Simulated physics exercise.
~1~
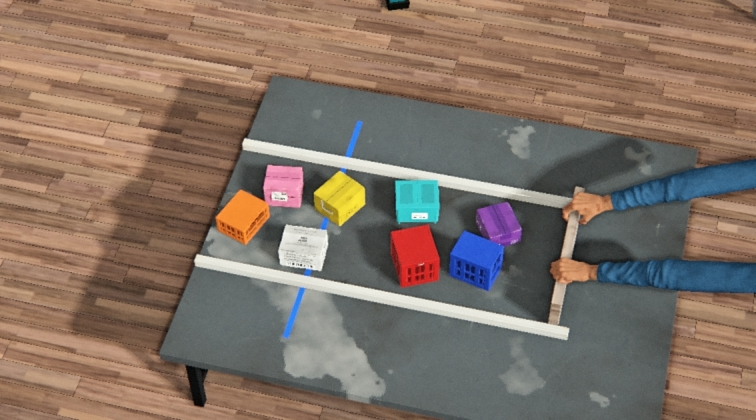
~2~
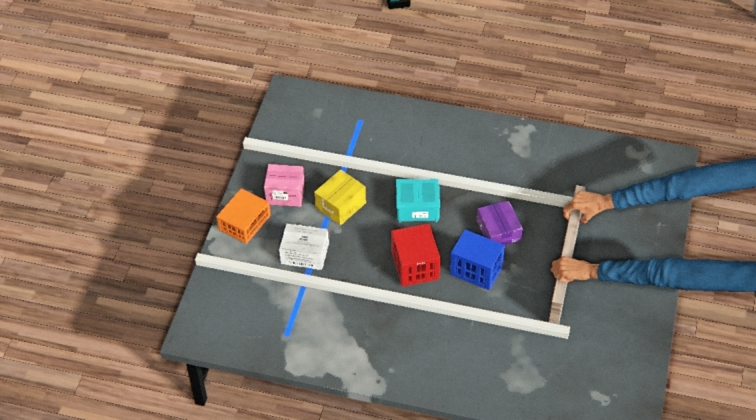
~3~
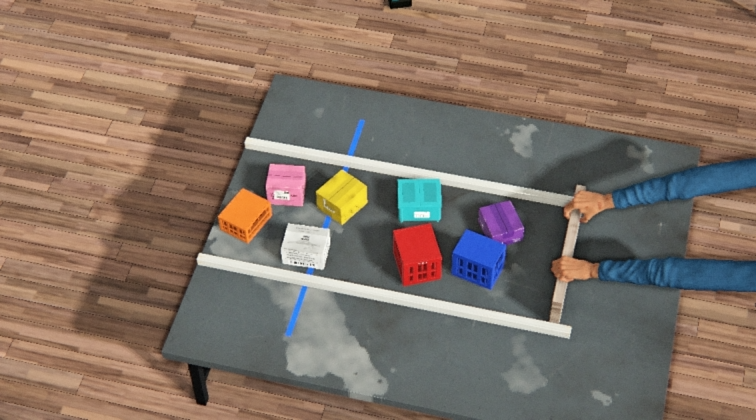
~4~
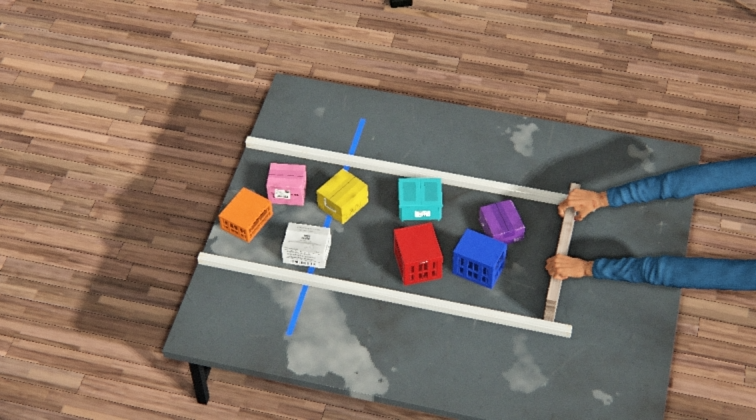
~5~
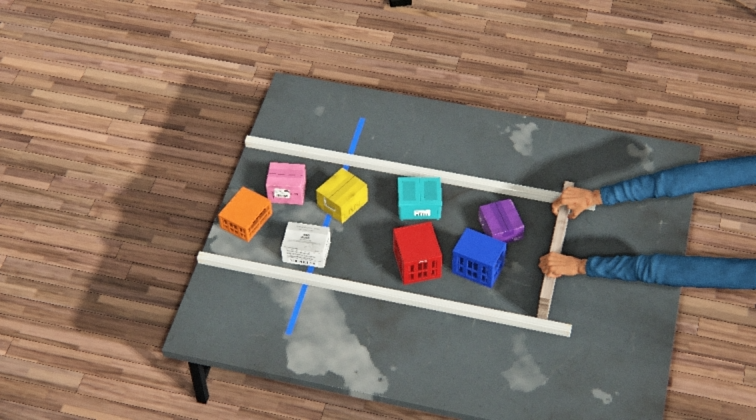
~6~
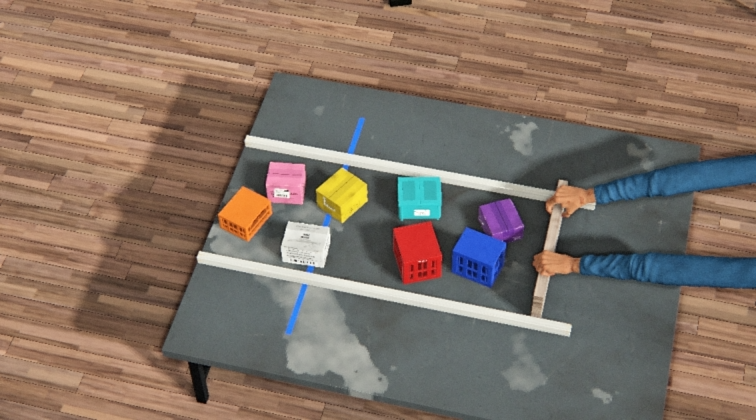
Two hands slid a wooden plank slightly left between two white strips on a gray table, while the eight colorful boxes and crates in front of it stayed practically still around a blue line.
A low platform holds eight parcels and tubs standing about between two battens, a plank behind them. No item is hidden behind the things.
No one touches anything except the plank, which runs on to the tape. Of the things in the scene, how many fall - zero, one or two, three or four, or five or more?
So the tally of ones that come down is one, perhaps two, really.
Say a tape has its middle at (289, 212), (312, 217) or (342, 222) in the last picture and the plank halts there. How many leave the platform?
4, 3, 2.
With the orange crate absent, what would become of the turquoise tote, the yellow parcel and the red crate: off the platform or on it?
Turquoise tote stays put; yellow parcel stays put; red crate stays put.
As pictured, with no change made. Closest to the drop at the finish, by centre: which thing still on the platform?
White box, foremost.
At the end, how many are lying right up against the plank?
That comes to 2.
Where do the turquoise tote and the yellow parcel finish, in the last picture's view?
You'll find the turquoise tote at roughly (286, 171) and the yellow parcel at roughly (244, 180).
Soon after, none off yet; orange crate at rest near (245, 214); pink parcel at rest near (286, 183); white box at rest near (306, 244).
After that, none off yet; orange crate at rest near (245, 214); pink parcel displaced a little near (281, 183); white box displaced a little near (289, 241).
In the end, the number that fall off is one or two; gone, pink parcel and orange crate.
